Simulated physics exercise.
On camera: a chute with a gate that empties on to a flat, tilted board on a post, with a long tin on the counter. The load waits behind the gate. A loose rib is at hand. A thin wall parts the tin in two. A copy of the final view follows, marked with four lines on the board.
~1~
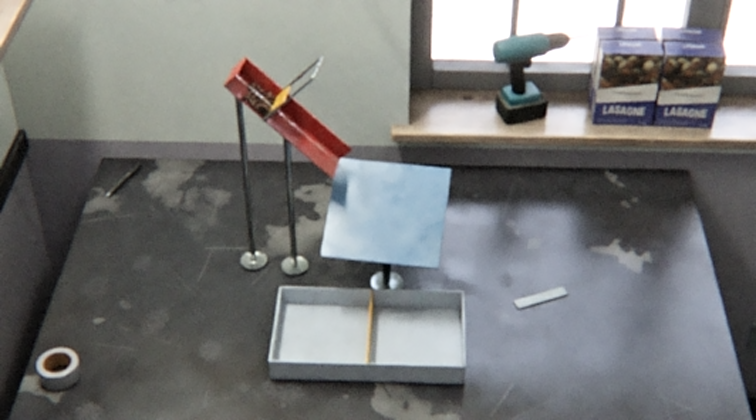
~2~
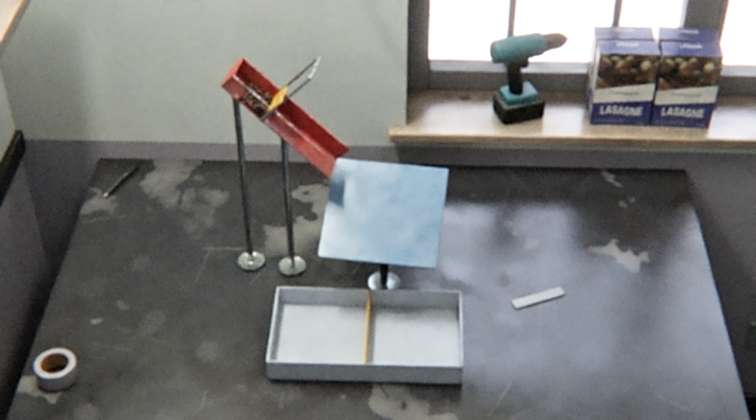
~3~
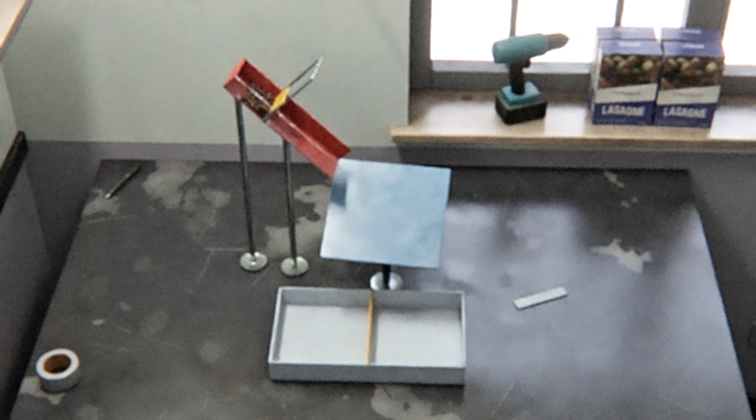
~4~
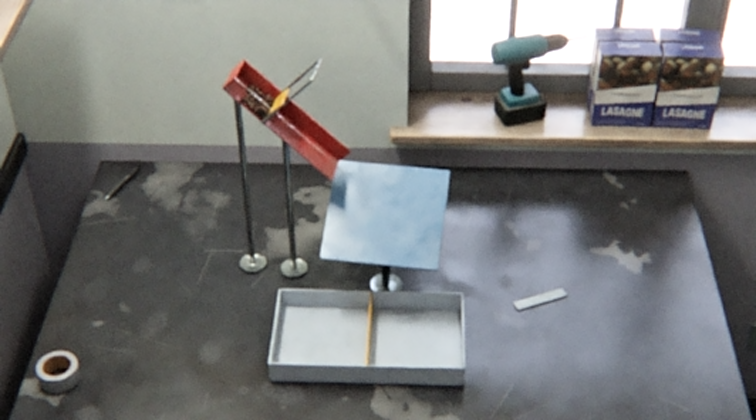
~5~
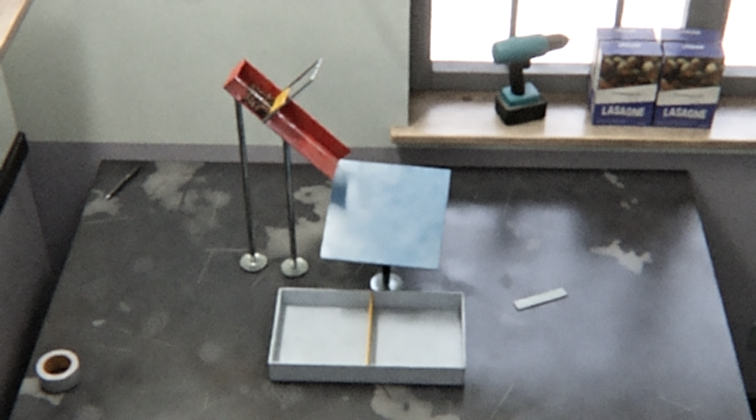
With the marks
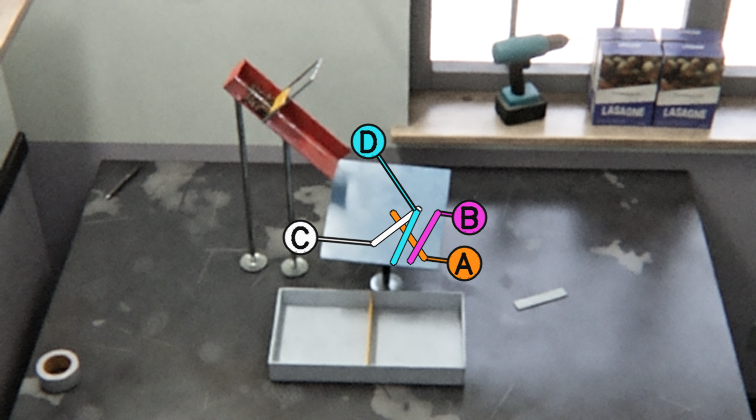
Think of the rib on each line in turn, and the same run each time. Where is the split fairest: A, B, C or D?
D is best.
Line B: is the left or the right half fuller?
Right.
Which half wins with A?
Right.
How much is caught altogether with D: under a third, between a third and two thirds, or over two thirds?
It is over two thirds.
On the marked copy, line A from (393, 213) to (424, 258); line B from (437, 212) to (410, 261); line C from (418, 209) to (373, 243); line D from (416, 212) to (393, 262).
With A, of what is caught, a small part in the left half, nearly all in the right.
With B, of what is caught, a small part in the left half, most in the right.
With C, of what is caught, nearly all in the left half, a stray few in the right.
With D, of what is caught, about half in the left half, about half in the right.
